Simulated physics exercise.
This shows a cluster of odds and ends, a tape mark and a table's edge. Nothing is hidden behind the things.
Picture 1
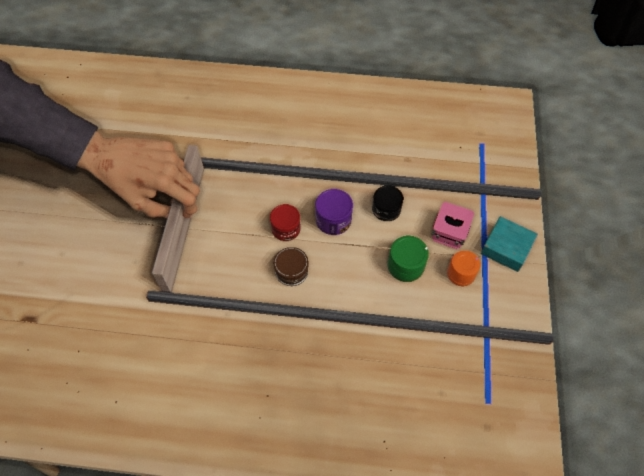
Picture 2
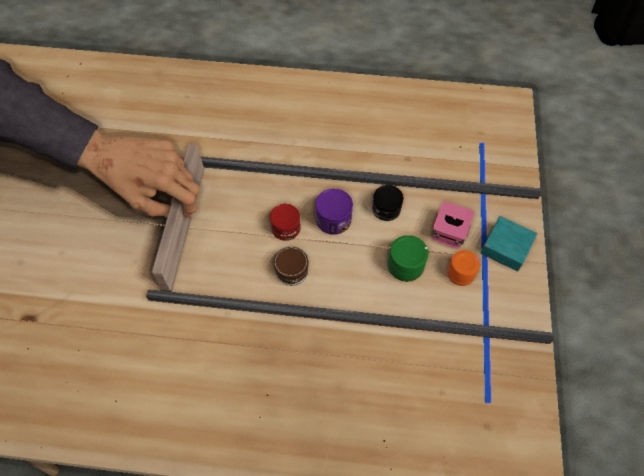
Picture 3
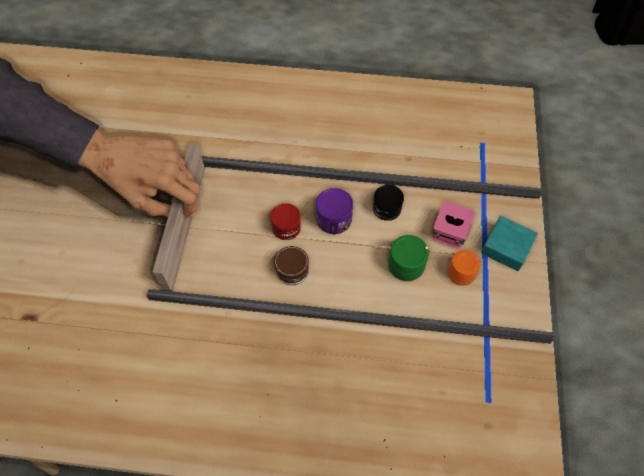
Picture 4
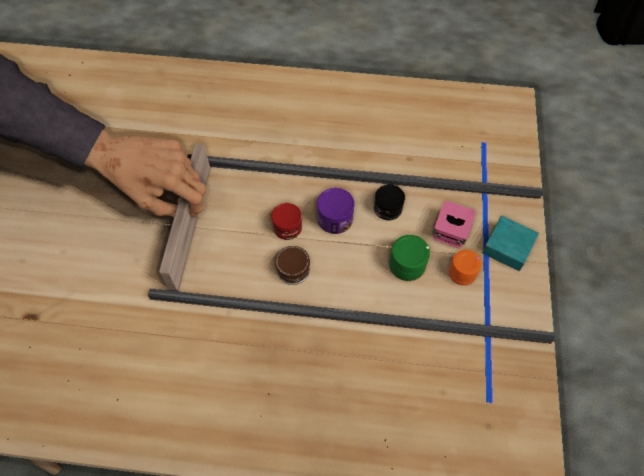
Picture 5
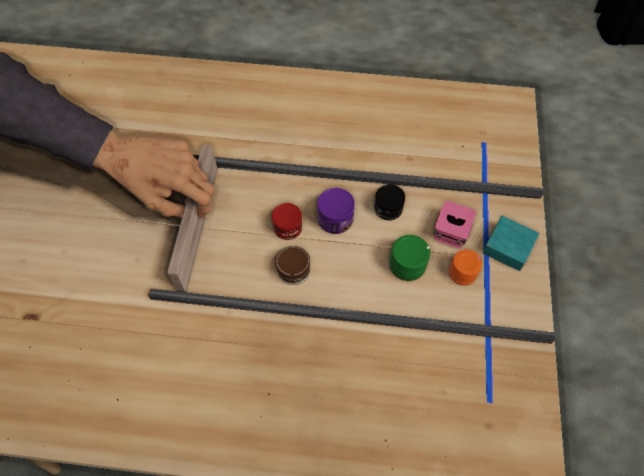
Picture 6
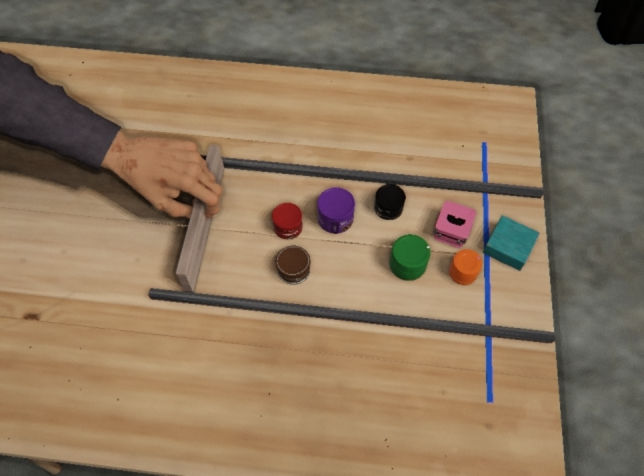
A hand slides a board slightly right between two rails while the small objects stay still.
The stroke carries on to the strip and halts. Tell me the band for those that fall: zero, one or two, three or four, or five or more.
Here the number that fall off is one or two.
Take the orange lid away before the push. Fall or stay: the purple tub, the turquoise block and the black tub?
The purple tub stays on; the turquoise block is lost; the black tub holds on.
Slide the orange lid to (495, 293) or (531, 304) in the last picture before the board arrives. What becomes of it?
Place by place, it does not fall; is kept.
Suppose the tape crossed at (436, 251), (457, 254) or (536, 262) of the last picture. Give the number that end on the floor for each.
Down on the floor: 0, 0 and 8.
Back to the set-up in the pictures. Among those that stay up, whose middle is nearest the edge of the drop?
Foremost is the pink case.
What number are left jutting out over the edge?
That would be 1.
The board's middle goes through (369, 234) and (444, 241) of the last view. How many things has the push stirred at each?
5 and 8.
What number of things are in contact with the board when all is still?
That makes 4.
A little later, none off yet; turquoise block at rest near (511, 243); orange lid at rest near (465, 267); pink case at rest near (454, 225).
Next, none off yet; turquoise block shifted a little near (534, 250); orange lid shifted well along near (523, 279); pink case shifted about its own width near (497, 240).
When it is over, the number that fall off is one or two; down, orange lid and turquoise block.
